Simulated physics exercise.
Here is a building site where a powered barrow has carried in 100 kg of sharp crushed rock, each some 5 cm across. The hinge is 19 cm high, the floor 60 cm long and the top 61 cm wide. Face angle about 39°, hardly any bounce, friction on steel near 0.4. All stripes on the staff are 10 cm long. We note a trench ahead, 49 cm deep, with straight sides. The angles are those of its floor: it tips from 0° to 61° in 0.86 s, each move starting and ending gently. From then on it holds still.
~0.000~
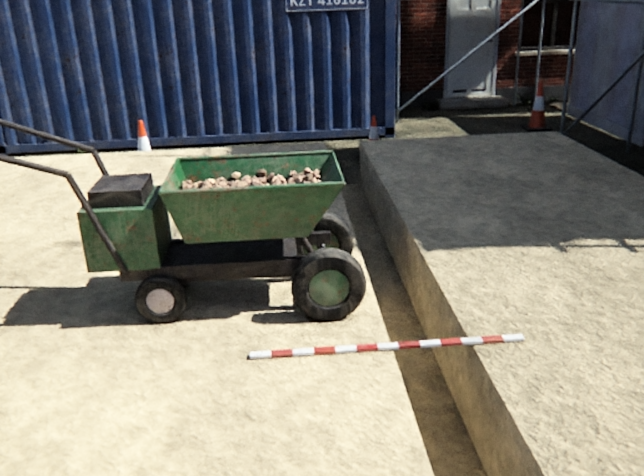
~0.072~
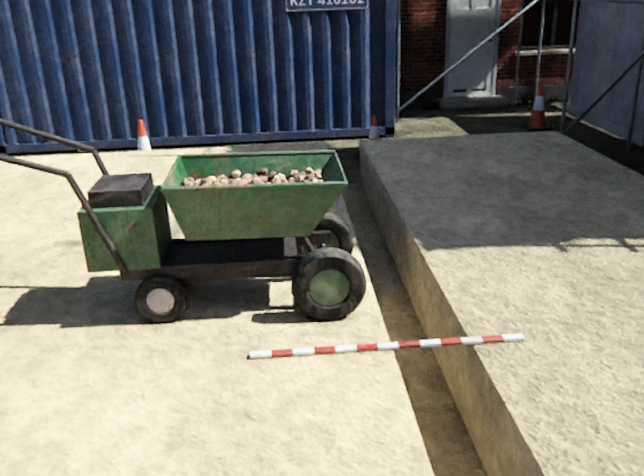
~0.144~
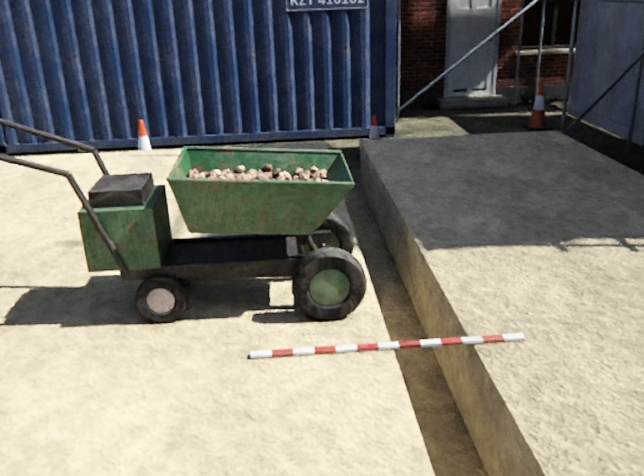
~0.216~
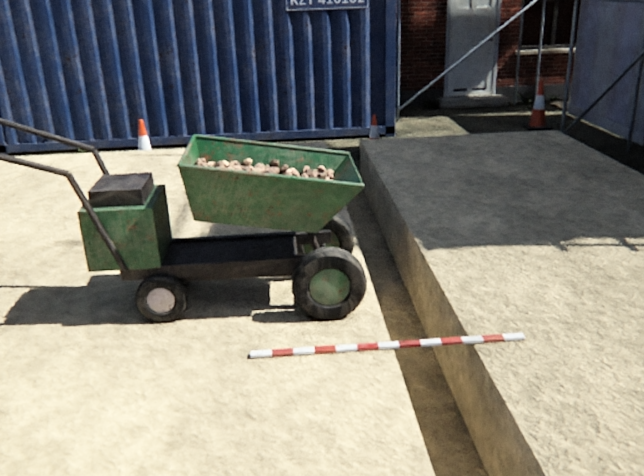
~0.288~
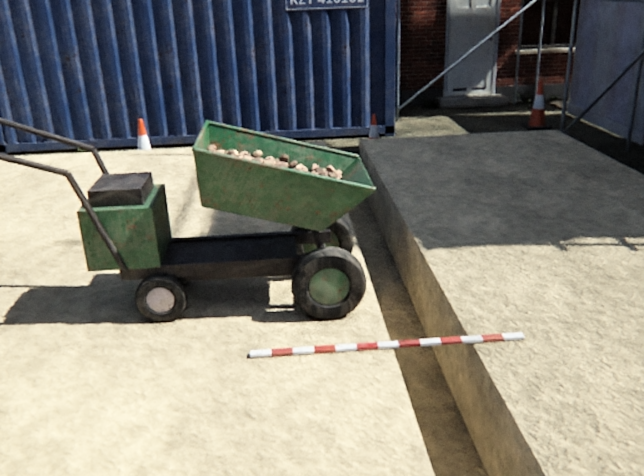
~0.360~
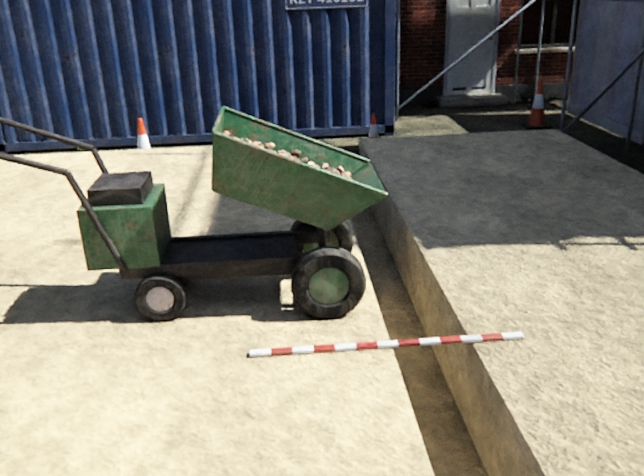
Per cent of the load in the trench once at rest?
About 9 %.
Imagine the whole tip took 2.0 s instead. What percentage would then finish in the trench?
10 %.
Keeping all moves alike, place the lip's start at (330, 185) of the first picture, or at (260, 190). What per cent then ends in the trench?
I'd expect close to 15 per cent at the first and 30 per cent at the second.
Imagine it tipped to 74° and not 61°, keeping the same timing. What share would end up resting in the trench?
Some 30 in a hundred, I'd say.
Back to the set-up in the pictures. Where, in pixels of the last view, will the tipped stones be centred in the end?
Their middle lands near (463, 281).
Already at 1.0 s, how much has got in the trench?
By that point it's something like 5 in a hundred.
After 0.6 s the floor is at 51°; 100 % in the tray; the foremost stones are at (394, 212).
After 1.0 s the floor is at 61°; 97 % in the tray, 3 % in the trench; the foremost stones are at (451, 248).
After 1.3 s the floor is at 61°; 73 % in the tray, 7 % in the trench, 20 % past the trench; the foremost stones are at (517, 277).
After 3.3 s the floor is at 61°; 67 % in the tray, 9 % in the trench, 24 % past the trench; the foremost stones are at (564, 262).
